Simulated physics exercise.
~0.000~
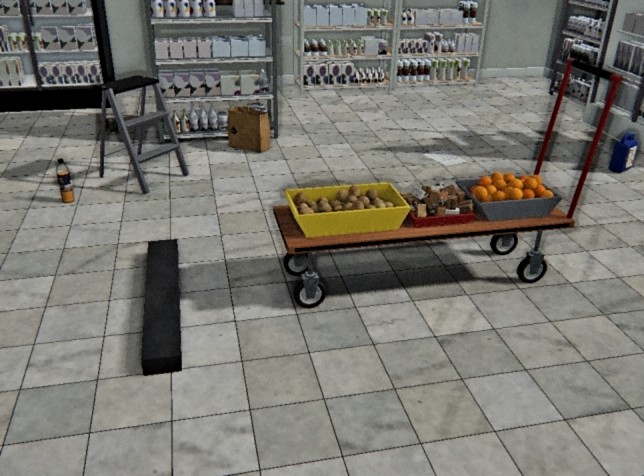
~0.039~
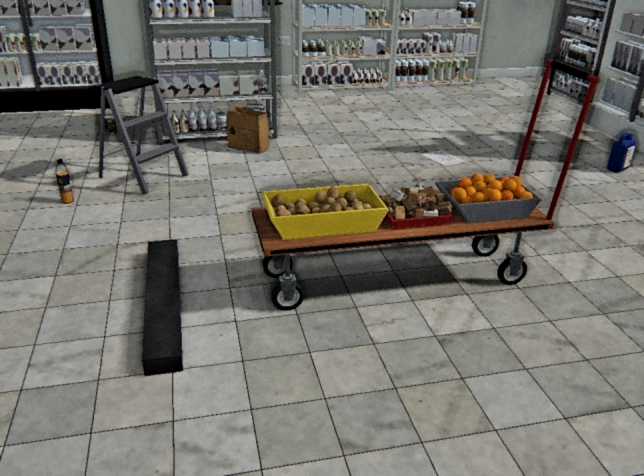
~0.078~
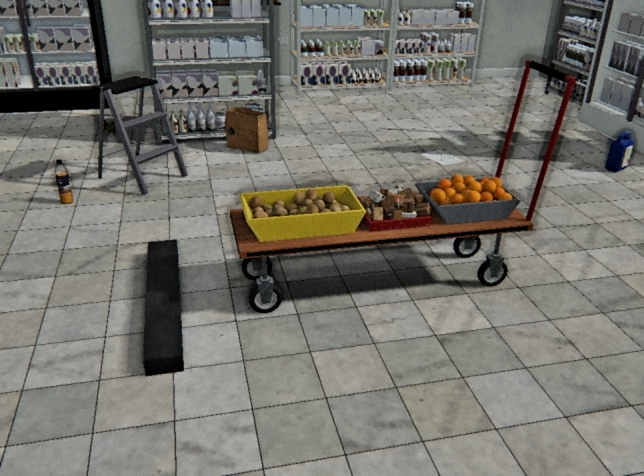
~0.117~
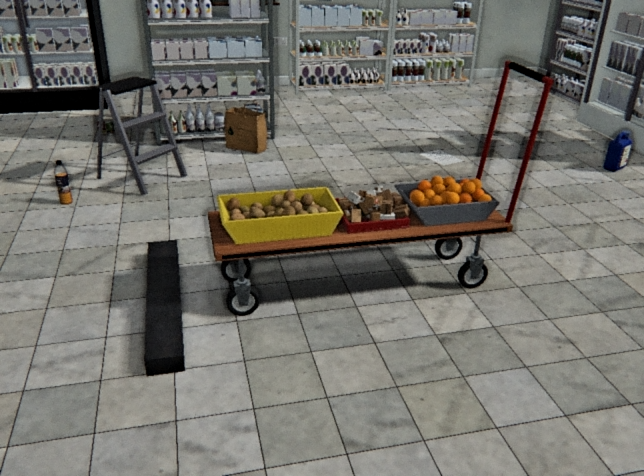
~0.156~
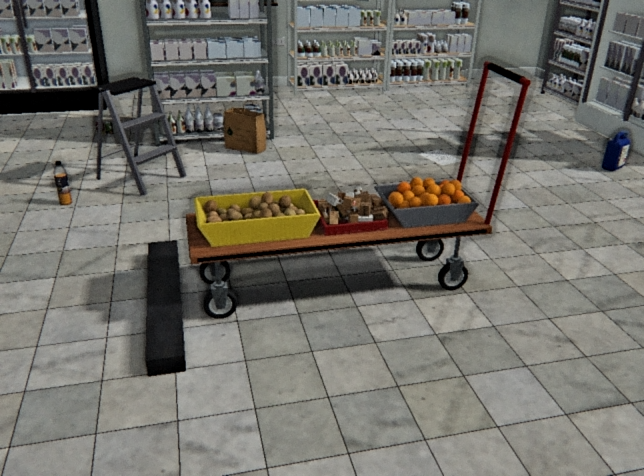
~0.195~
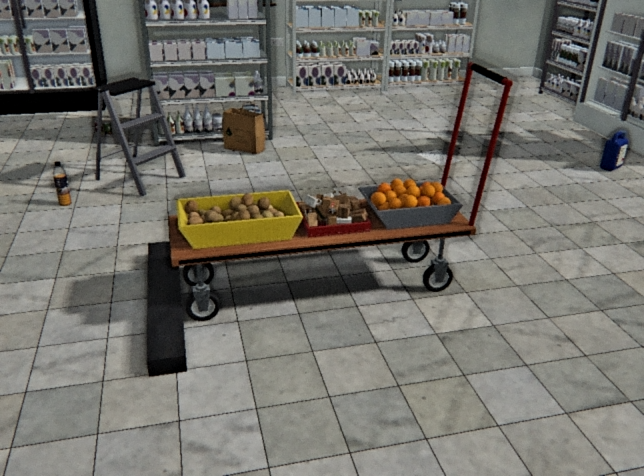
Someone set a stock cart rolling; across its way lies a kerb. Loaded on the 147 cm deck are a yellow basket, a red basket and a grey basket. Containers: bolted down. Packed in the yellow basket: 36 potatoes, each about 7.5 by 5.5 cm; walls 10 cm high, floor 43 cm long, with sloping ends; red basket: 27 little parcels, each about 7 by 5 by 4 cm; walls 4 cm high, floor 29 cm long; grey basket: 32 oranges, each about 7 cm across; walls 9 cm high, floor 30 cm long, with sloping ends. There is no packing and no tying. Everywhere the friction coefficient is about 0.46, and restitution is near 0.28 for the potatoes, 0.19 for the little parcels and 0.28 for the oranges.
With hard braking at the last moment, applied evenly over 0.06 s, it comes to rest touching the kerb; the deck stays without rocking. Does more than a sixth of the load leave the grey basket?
Yes, more than a sixth does.
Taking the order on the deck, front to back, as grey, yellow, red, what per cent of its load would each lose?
Yellow basket 0 %, red basket 30 %, grey basket 40 %.
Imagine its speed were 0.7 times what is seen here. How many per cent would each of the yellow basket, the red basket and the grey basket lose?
Yellow basket 0, red basket 20, grey basket 20 per cent.
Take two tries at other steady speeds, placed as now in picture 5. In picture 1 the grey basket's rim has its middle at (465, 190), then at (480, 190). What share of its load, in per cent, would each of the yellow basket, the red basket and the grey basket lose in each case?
Losses in order of the tries would be yellow basket 0 and 0 %, red basket 10 and 10 %, grey basket 10 and 20 %.
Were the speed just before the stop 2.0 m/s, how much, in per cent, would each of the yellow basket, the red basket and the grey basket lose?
Then the yellow basket sheds 0 per cent of its load, the red basket 40 per cent, and the grey basket 20 per cent.
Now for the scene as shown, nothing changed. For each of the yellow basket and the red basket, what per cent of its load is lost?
Roughly: Yellow basket 5 %, red basket 30 %.
After 0.26 s, the yellow basket has all 36, the red basket is down by 3 of 27 and the grey basket is down by 1 of 32.
After 0.38 s, the yellow basket has all 36, the red basket is down by 8 of 27 and the grey basket is down by 8 of 32.
After 0.61 s, the yellow basket is down by 1 of 36, the red basket is down by 8 of 27 and the grey basket is down by 13 of 32.
Final count (at 1.12 s), the yellow basket is down by 1 of 36, the red basket is down by 8 of 27 and the grey basket is down by 13 of 32. Asked share, 13 of 32, 41 per cent.
